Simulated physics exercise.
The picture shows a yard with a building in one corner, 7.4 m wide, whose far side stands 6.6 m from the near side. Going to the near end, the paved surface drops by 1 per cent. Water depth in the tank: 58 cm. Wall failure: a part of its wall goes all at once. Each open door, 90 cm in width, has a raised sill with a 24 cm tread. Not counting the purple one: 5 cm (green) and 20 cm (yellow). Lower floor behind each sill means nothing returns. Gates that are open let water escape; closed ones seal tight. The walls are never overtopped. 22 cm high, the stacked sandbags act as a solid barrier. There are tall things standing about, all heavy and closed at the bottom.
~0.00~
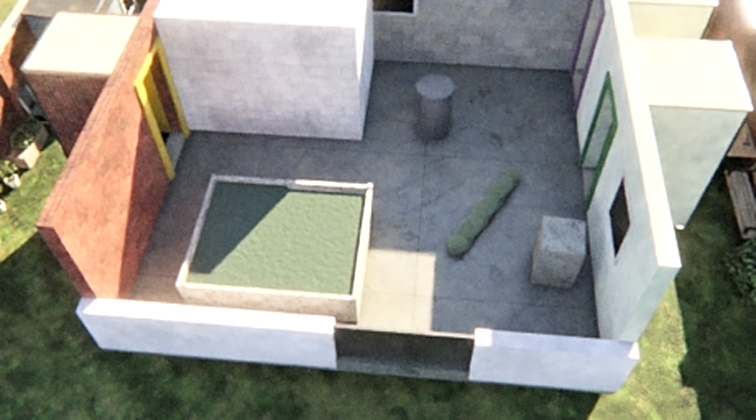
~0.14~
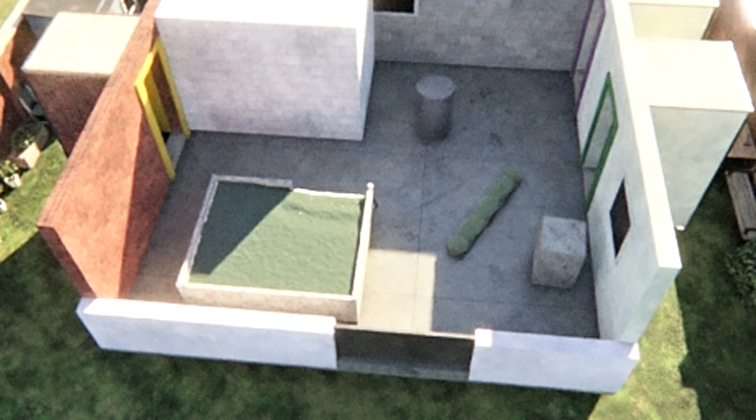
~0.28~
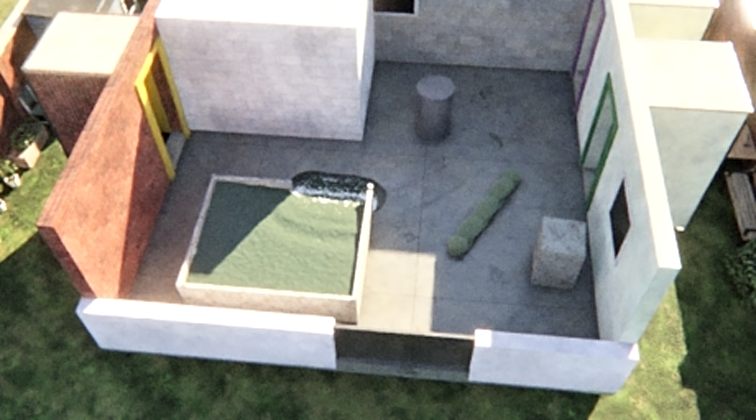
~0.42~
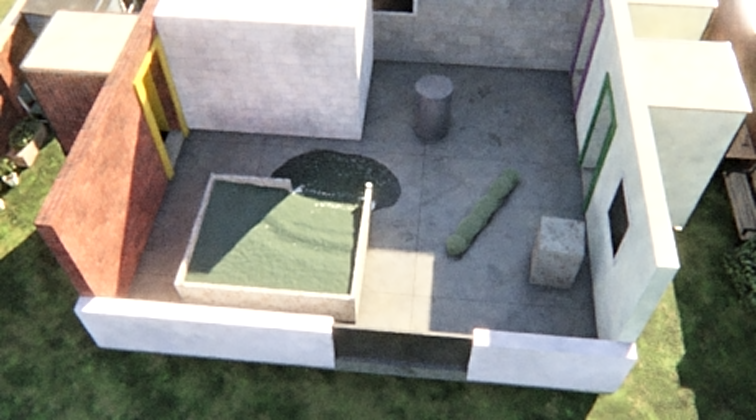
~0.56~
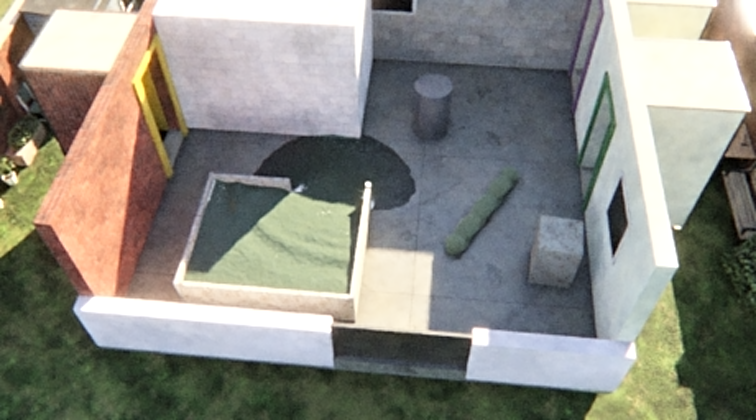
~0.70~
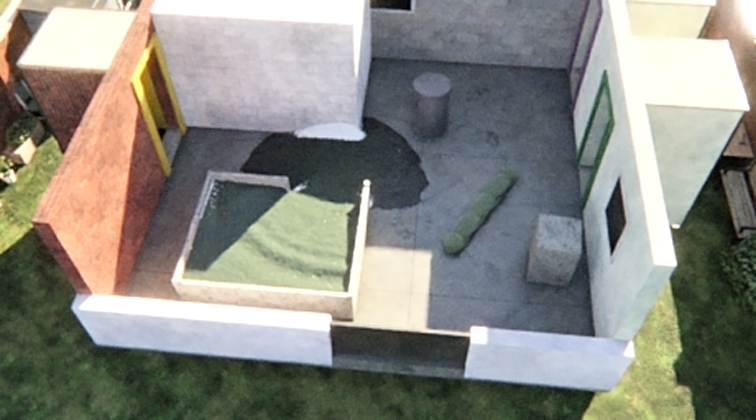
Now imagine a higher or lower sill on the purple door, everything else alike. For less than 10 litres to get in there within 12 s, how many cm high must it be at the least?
Roughly 12.5 cm.
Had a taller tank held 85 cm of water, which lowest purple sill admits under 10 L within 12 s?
Around 21 cm high.
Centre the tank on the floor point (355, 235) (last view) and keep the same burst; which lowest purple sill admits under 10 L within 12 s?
In this case, 28 cm or so.
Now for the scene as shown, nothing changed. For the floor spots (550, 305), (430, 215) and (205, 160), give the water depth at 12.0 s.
Approx. 13 / 6 / 8 cm.
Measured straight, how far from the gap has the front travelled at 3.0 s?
Near 5.8 metres, give or take.
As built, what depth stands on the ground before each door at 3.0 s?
Door depths (cm): Purple = 1, green = 2, yellow = 23.
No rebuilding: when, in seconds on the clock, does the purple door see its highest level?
It peaks around 5.0 s.
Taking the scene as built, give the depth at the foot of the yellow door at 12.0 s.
About 7.5 centimetres.
After 1.4 s water covers 20 % of the floor, deepest (38 cm) near (335, 141); it has not reached the purple door.
After 3.0 s water covers 50 % of the floor, deepest (29 cm) near (412, 132); it has not reached the purple door.
After 12.0 s water covers 95 % of the floor, deepest (16 cm) near (598, 366); 7 cm at the purple door, 0 litres in over its 26 cm sill.
At the purple door as built, the water arrived by 3.1 s and peaked near 16 cm at 4.8 s.
With a sill of 11.5 cm, 18 litres would have come in within the 12 s; with 15.5 cm, 1 litre. So under 10 litres takes about 12.5 cm.
